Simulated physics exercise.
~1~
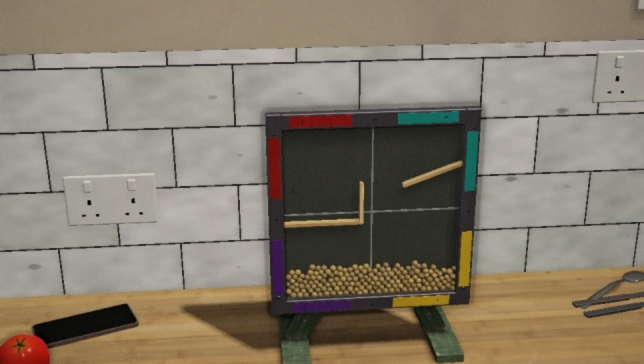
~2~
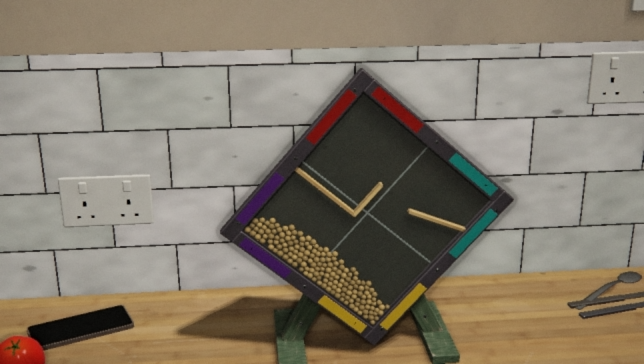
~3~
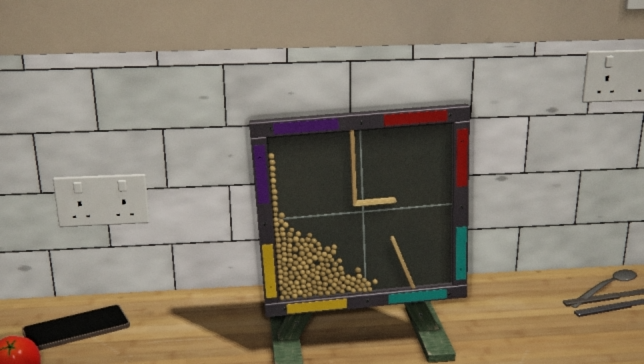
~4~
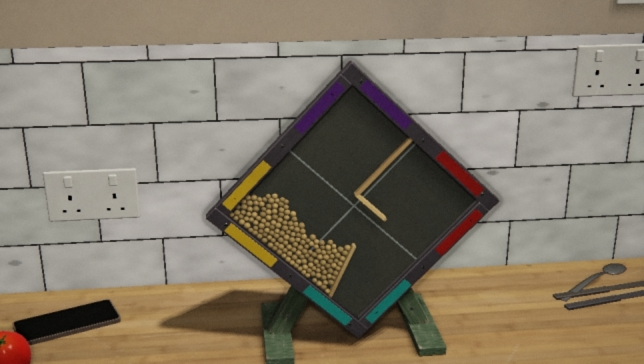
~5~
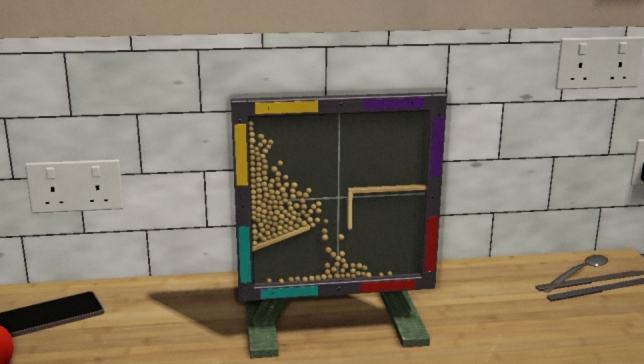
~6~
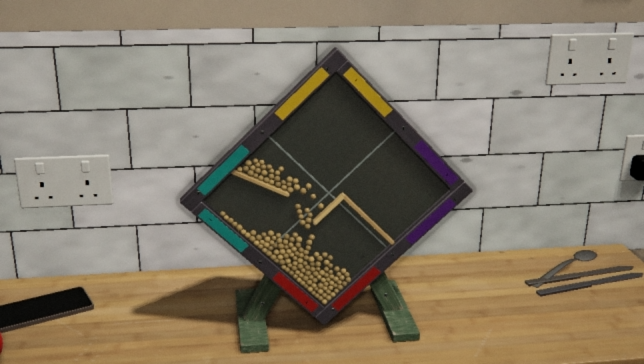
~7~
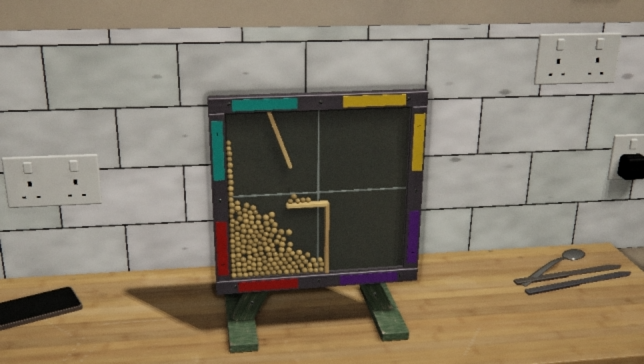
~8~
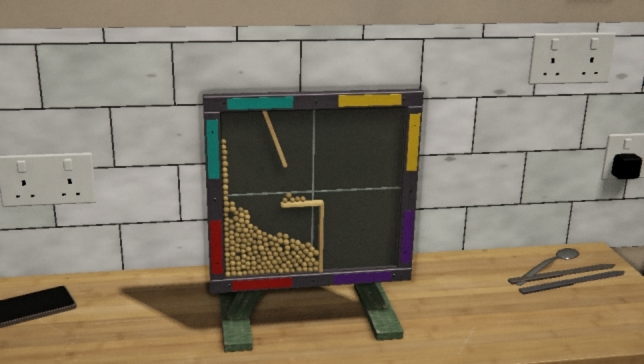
Kitchen worktop with a square tilt maze turning clockwise by stages, chickpeas sliding past ledges and settling mostly in the red quarter.
